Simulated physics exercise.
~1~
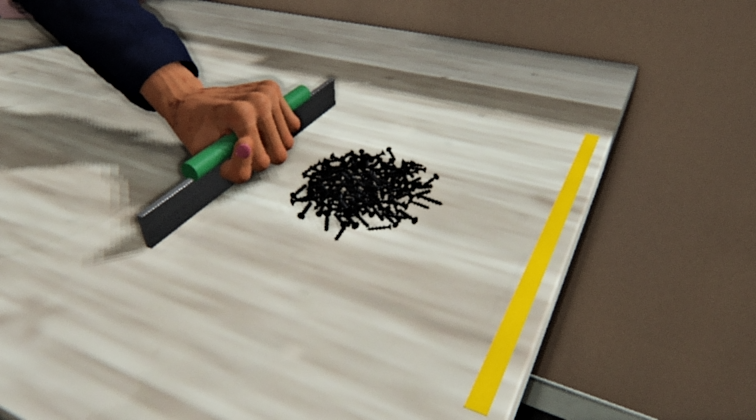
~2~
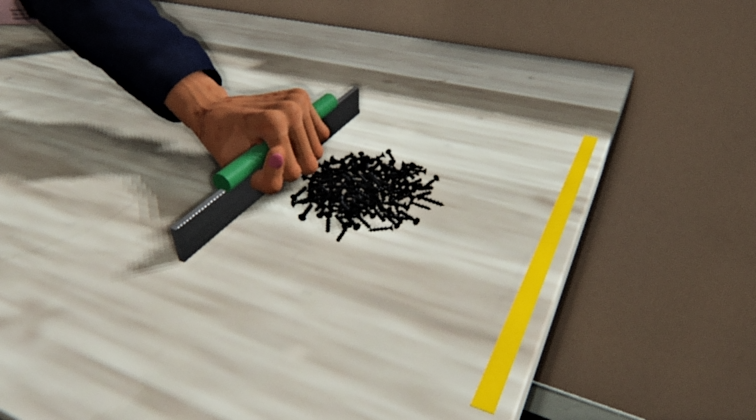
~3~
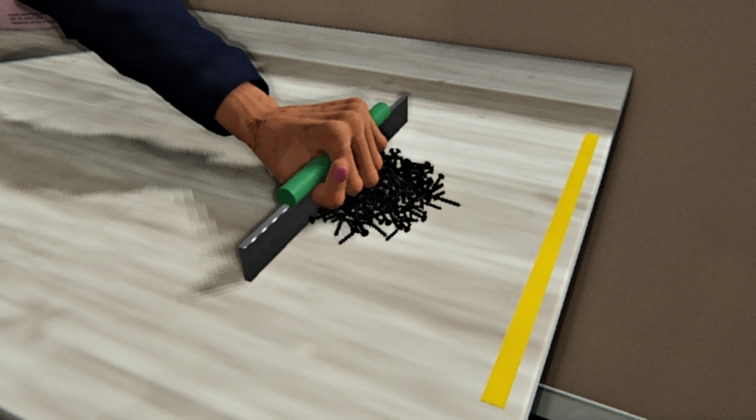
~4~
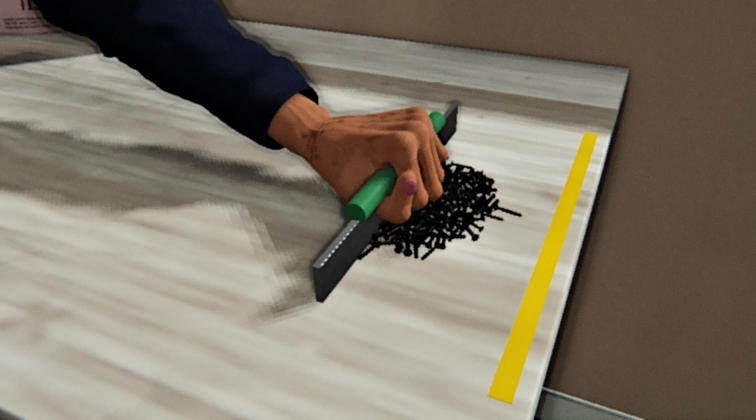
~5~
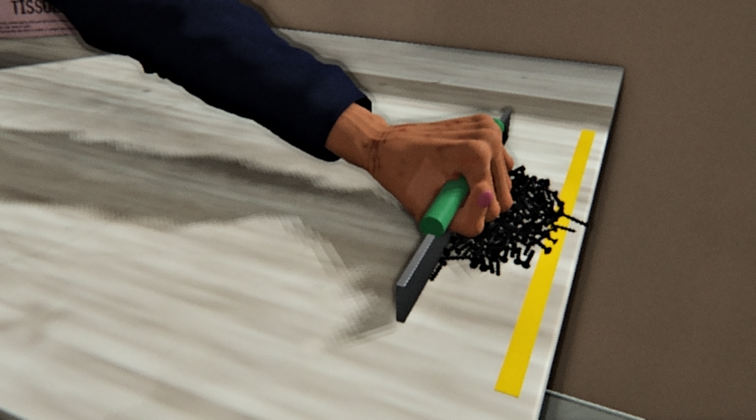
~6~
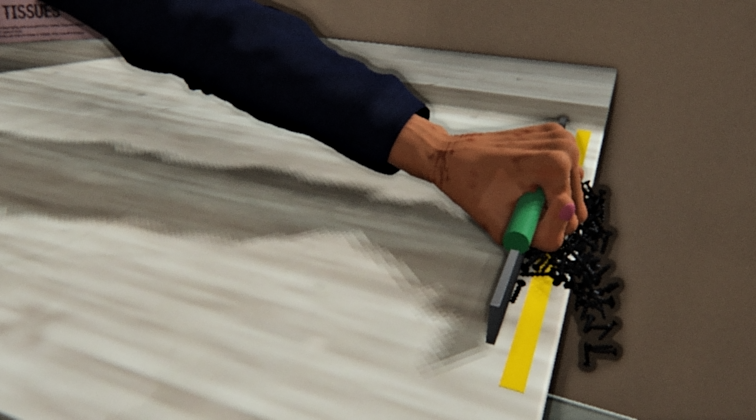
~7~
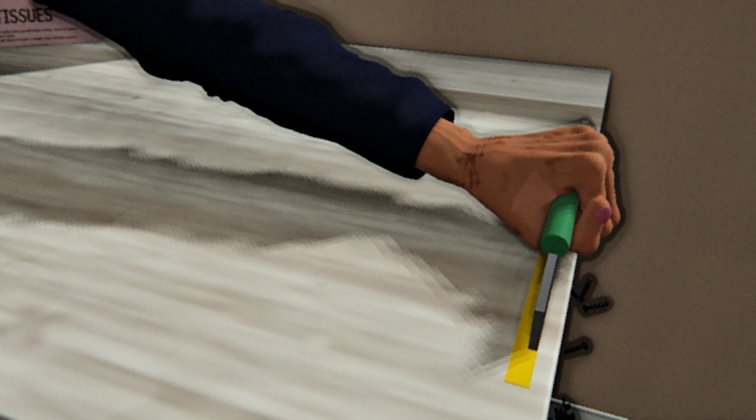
In the video, a hand in a dark sleeve slides a green-handled scraper rightward across a pale wood-grain table, pushing a heap of black screws past a yellow tape strip and over the edge, where they fall as the scraper reaches the tape.
